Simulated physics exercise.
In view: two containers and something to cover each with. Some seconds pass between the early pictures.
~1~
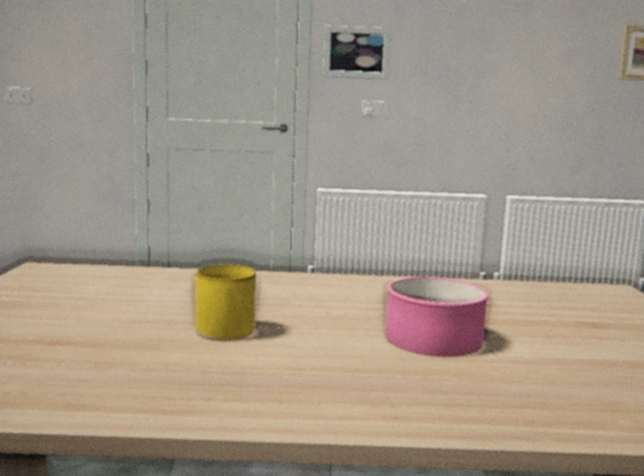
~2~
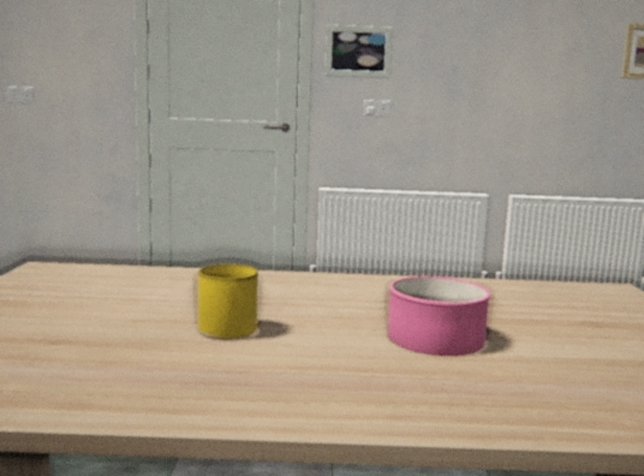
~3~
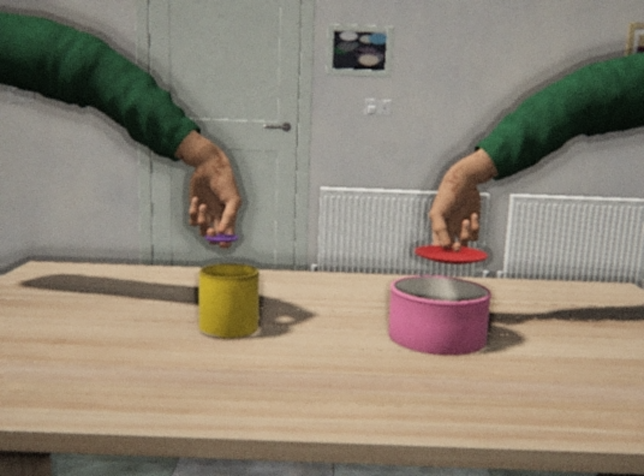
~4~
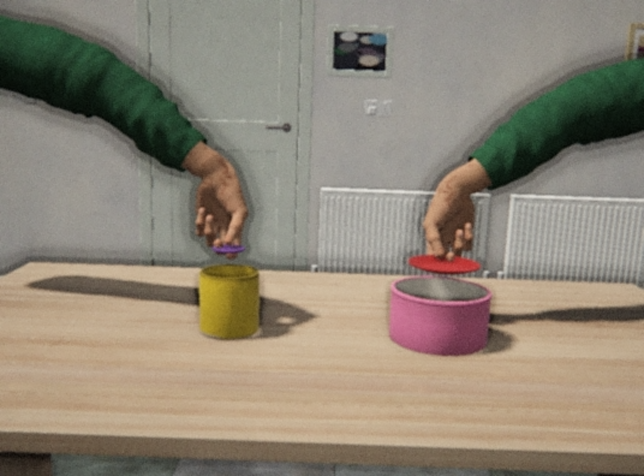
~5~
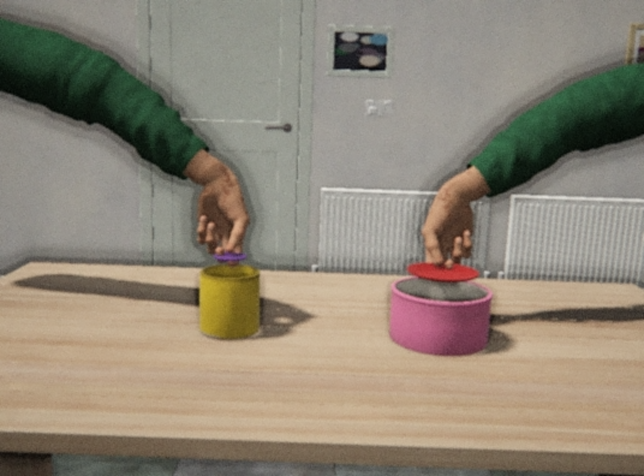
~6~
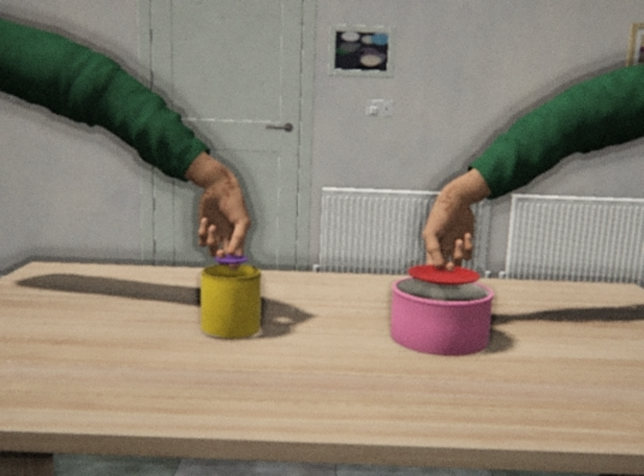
In a room with a pale door and white radiators, a yellow container and a wider pink one stand still on a wooden table. Two green-sleeved arms then appear from either side, holding a small purple disc and a larger red one. The hands lower them to the containers' tops, still gripping both.
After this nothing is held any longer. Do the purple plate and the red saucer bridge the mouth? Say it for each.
As it turns out, the purple plate drops inside; the red saucer drops inside.
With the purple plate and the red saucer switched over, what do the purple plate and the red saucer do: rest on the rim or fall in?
The purple plate goes in, the red saucer rests on the rim.
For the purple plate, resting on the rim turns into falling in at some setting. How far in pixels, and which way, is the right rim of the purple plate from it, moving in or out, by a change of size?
Some 12 pixels, right.
Then, 0.12 s later than the last frame, purple plate shifted about its own width near (231, 278); red saucer shifted a little near (442, 295).
Then, 0.18 s later than the last frame, purple plate dropping near (231, 316); red saucer dropping near (439, 333).
Then, 0.28 s later than the last frame, purple plate fallen near (231, 316); red saucer dropping near (440, 326).
When it is over, the purple plate slips past the rim, near (231, 326); the red saucer slips past the rim, near (439, 332).
